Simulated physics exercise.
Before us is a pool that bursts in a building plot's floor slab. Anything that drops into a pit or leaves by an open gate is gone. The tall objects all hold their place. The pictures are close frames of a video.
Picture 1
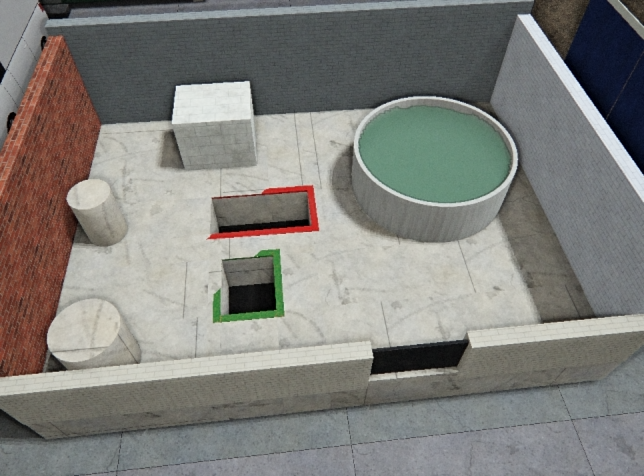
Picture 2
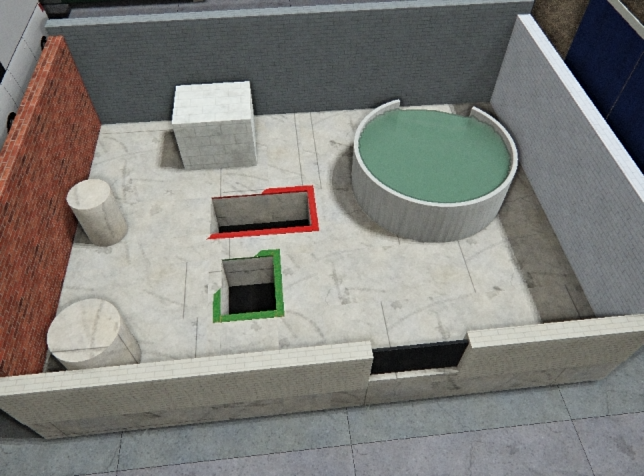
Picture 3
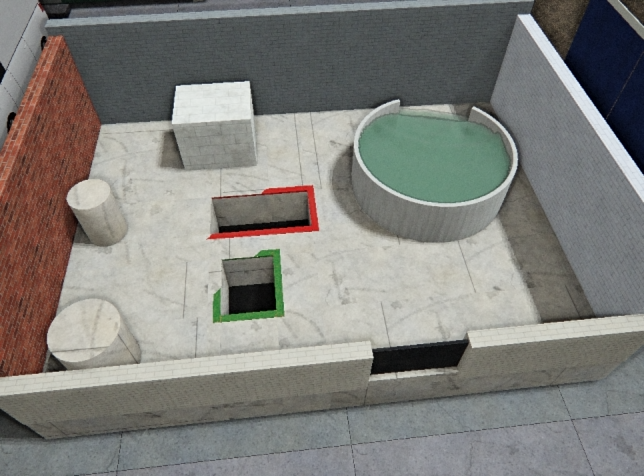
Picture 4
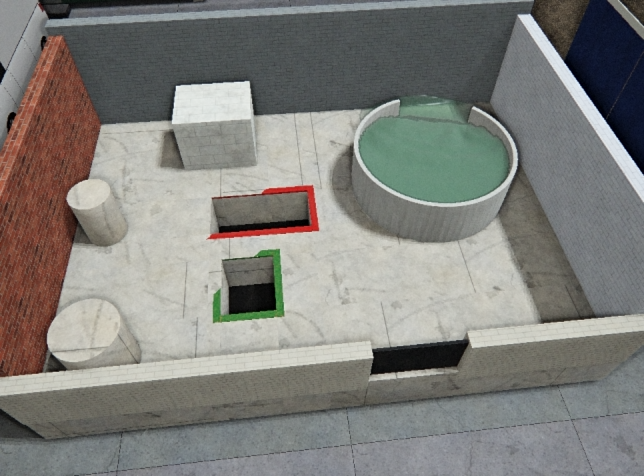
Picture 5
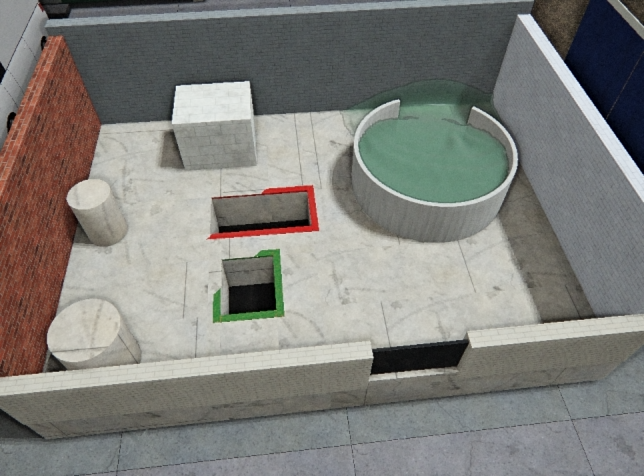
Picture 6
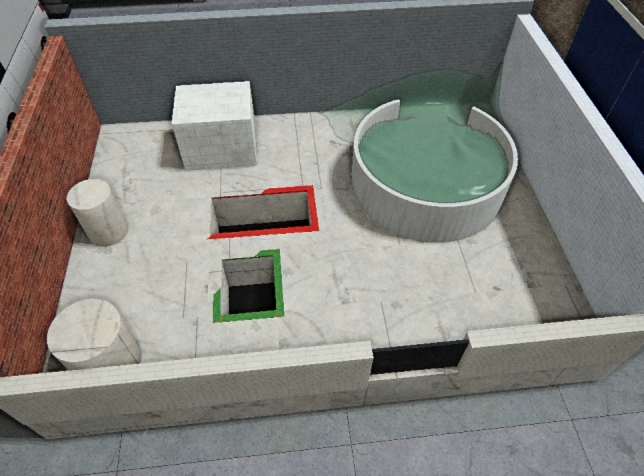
Green water pours through a gap in the round pool's far side and spreads behind it.
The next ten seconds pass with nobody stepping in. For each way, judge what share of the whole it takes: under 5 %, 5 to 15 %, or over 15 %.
Shares: The gate takes under 5 %; the red pit takes over 15 %; the green pit takes 5 to 15 %.
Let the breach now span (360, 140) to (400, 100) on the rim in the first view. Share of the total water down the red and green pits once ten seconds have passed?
The red pit gets 40 per cent and the green pit 4 per cent.
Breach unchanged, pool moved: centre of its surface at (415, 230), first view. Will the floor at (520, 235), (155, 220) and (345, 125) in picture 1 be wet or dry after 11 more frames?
Spot 1 unwetted, spot 2 unwetted, spot 3 wetted.
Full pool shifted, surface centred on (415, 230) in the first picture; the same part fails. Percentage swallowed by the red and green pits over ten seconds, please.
So red takes 20 % and green takes 4 %.
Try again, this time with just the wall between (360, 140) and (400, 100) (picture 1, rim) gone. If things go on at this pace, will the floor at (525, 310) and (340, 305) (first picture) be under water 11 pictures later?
Point one not reached, point two not reached.
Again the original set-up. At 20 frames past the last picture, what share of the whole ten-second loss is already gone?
Approximately 15 in a hundred, I think.
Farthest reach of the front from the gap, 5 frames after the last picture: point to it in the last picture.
The farthest wet spot is near (235, 120).
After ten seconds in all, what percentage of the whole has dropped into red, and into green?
26 and 8 per cent respectively.
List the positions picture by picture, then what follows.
The first picture shows still water in the pool at (434, 150).
In the second picture, the front is at a hidden place, out from the gap on the pool's far side.
In the third picture, the front is at a hidden place, out from the gap on the pool's far side.
In the fourth picture, the front is at a hidden place, out from the gap on the pool's far side.
In the fifth picture, the front is at (344, 112), out from the gap on the pool's far side.
In the sixth picture, the front is at (324, 113), out from the gap on the pool's far side.
A moment on, water covers 20 % of the floor; the gate 0 %, the red pit 0 %, the green pit 0 %.
Next, water covers 35 % of the floor; the gate 0 %, the red pit 0 %, the green pit 0 %.
Then, water covers 50 % of the floor; the gate 0 %, the red pit 5 %, the green pit 0 %.
Later, water covers 85 % of the floor; the gate 0 %, the red pit 13 %, the green pit 2 %.
In the end, water covers 100 % of the floor; the gate 0 %, the red pit 25 %, the green pit 8 %.
